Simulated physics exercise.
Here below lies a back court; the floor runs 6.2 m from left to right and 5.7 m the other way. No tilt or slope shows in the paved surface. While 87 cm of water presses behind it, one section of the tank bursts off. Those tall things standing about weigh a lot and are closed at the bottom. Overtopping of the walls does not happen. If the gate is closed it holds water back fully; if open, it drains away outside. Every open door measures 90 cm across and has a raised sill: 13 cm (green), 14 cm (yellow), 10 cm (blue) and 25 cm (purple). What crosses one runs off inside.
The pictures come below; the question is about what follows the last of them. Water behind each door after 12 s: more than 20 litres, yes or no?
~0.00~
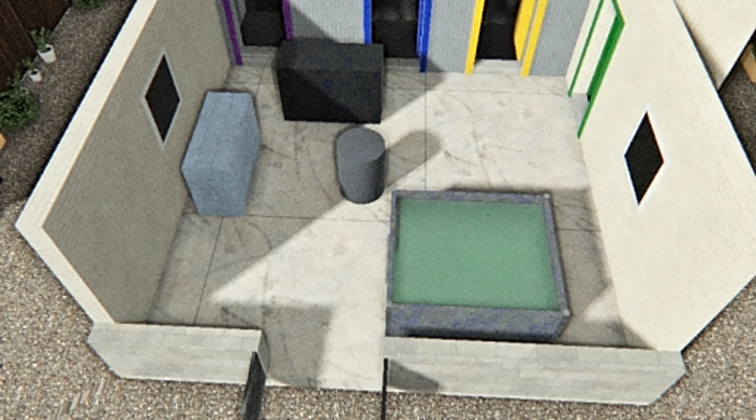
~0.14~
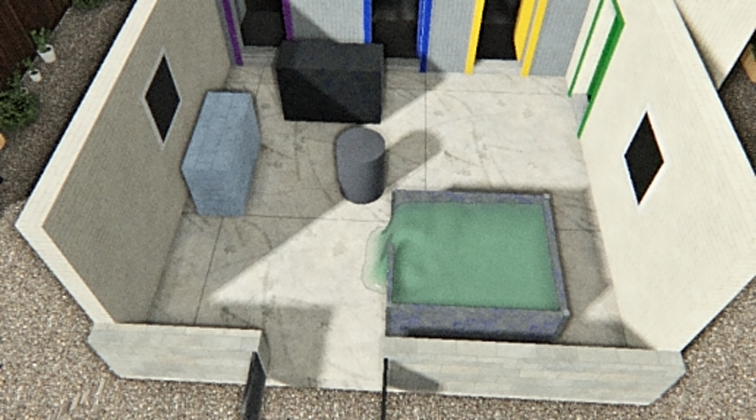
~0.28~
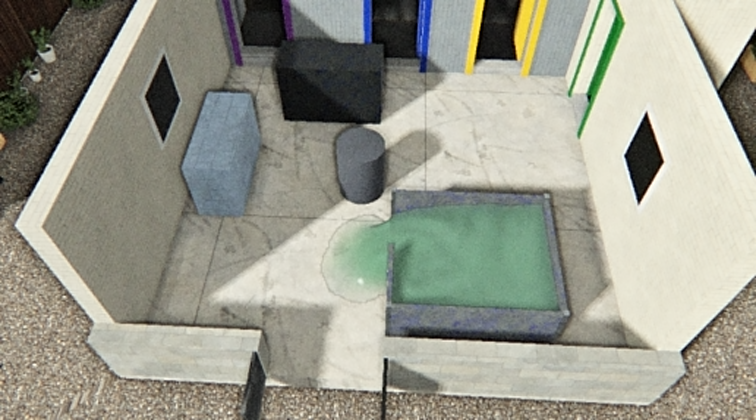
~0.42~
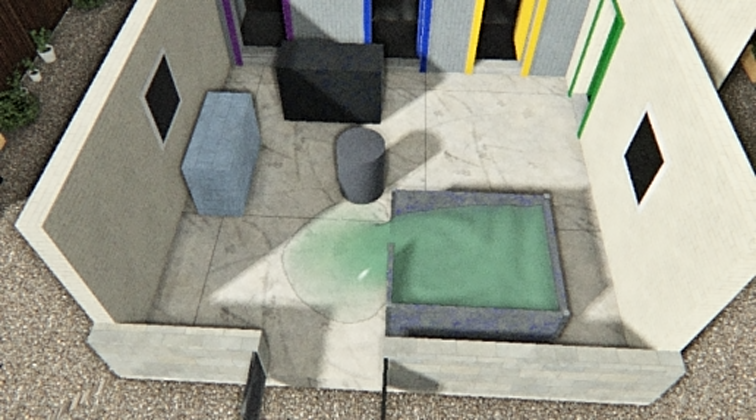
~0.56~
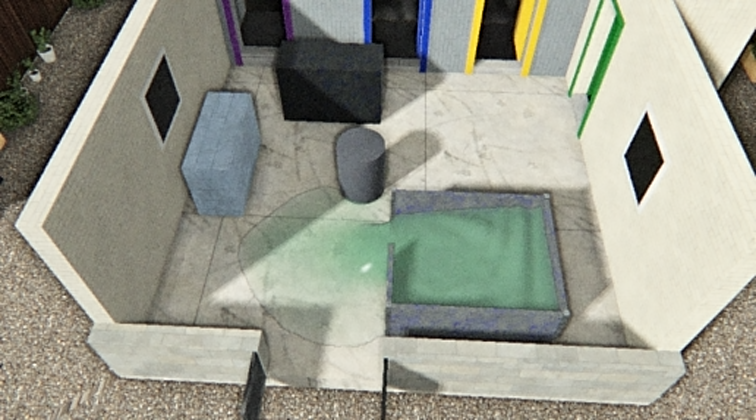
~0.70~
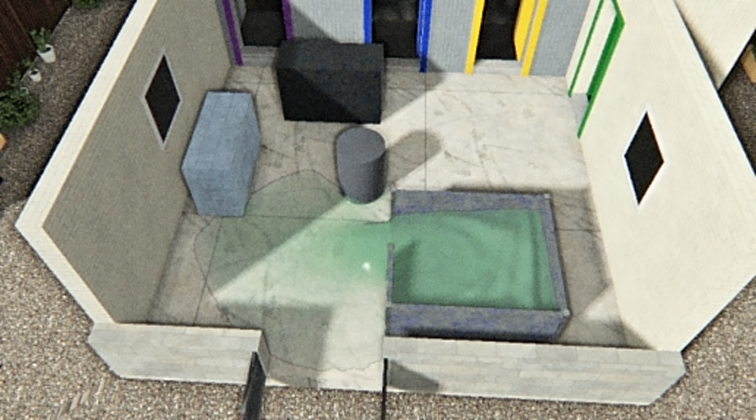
Green door: No; yellow door: No; blue door: No; purple door: No.
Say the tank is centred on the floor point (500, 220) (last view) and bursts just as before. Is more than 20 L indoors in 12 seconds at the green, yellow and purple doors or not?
Checking each door against the limit: Green does not exceed it, yellow does not exceed it, purple does not exceed it.
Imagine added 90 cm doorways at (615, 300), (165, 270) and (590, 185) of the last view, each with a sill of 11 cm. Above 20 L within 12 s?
Result in order - not enough, more than that, not enough.
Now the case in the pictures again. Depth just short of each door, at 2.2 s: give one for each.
Depth readings (cm): Green = 0; yellow = 0; blue = 0; purple = 21.
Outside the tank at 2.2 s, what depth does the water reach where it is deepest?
Depth: Approx. 41 cm.
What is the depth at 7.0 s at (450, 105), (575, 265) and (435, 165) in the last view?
I'd read it as roughly 3, 3 and 2 cm, in that order.
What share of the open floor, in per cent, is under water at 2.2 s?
40 %.
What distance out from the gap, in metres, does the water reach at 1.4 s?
Distance: Approx. 3.8 m.
After 1.4 s water covers 30 % of the floor and is deepest (45 cm) near (386, 254); green door not reached, yellow door not reached, blue door not reached, purple door not reached.
After 2.2 s water covers 40 % of the floor and is deepest (41 cm) near (138, 350); green door not reached, yellow door not reached, blue door not reached, purple door 21 cm at the sill, 0 L in.
After 3.5 s water covers 55 % of the floor and is deepest (28 cm) near (250, 237); green door not reached, yellow door not reached, blue door 1 cm at the sill, 0 L in, purple door 22 cm at the sill, 3 L in.
After 7.0 s water covers 95 % of the floor and is deepest (16 cm) near (138, 350); green door 11 cm at the sill, 1 L in, yellow door 4 cm at the sill, 0 L in, blue door 8 cm at the sill, 0 L in, purple door 14 cm at the sill, 4 L in.
After 12.0 s water covers 100 % of the floor and is deepest (14 cm) near (629, 375); green door 10 cm at the sill, 1 L in, yellow door 9 cm at the sill, 0 L in, blue door 6 cm at the sill, 0 L in, purple door 9 cm at the sill, 4 L in.
